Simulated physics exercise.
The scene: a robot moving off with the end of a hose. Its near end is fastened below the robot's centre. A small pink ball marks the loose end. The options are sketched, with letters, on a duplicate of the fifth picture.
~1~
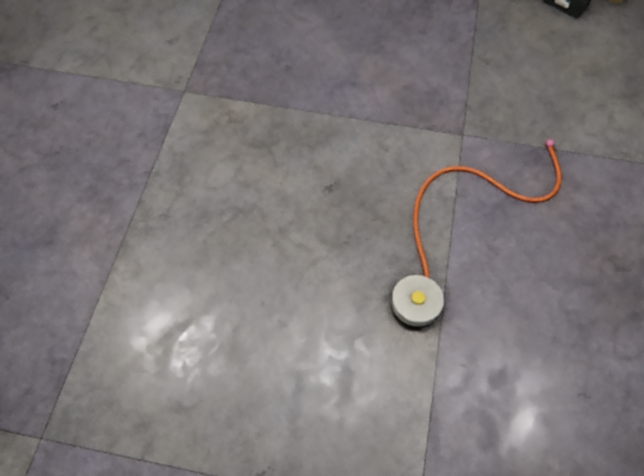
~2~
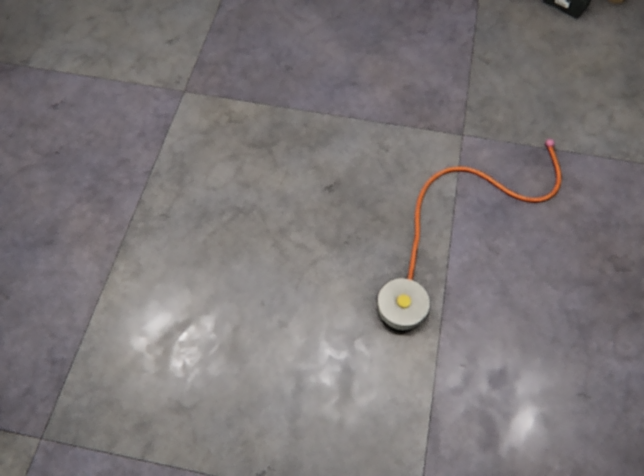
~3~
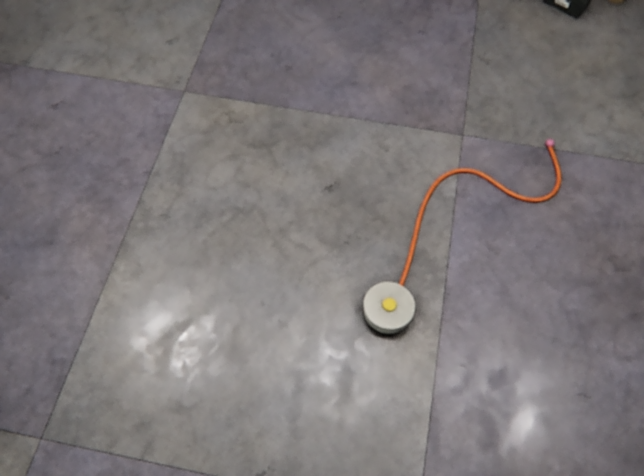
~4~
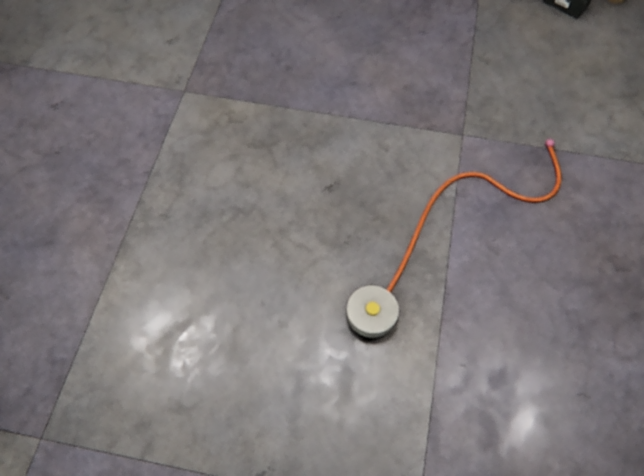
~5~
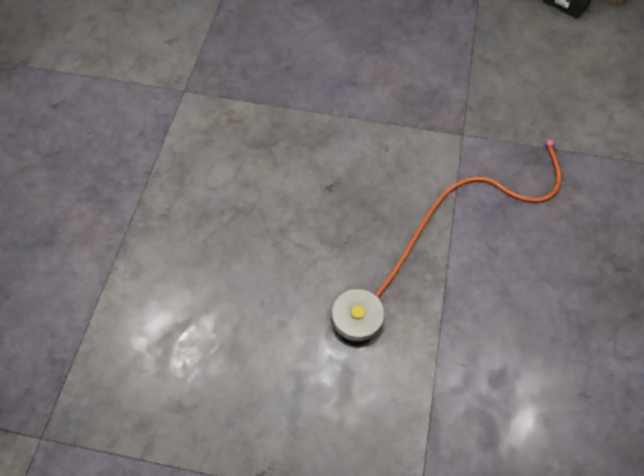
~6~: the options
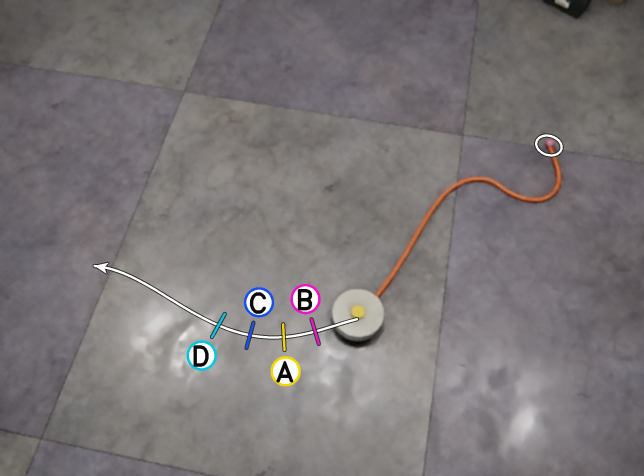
A round grey robot slides slightly left across the tiled floor, pulling an orange hose's near end.
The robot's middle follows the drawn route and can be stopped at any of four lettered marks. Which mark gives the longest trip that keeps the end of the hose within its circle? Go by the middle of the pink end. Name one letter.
As far as tick A.
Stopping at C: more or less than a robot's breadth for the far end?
By then, less.
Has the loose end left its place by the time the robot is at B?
No.
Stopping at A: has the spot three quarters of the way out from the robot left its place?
Yes.
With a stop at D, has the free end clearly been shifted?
By then, yes.
On the marked copy, A at (284, 337); B at (315, 332); C at (250, 335); D at (218, 325); the ring at (549, 145); the route from (357, 319) via (211, 322) to (95, 266).
Following A. Soon after the start, robot (331, 323), middle of the hose (453, 205), free end (550, 143).
Later, robot (307, 330), middle of the hose (450, 225), free end (550, 143).
In the end, robot (283, 334), middle of the hose (440, 239), free end (551, 147); the free end is still in its ring.
As for the rest, B is safe but short; C drags the free end to (546, 162); D drags the free end to (533, 174).
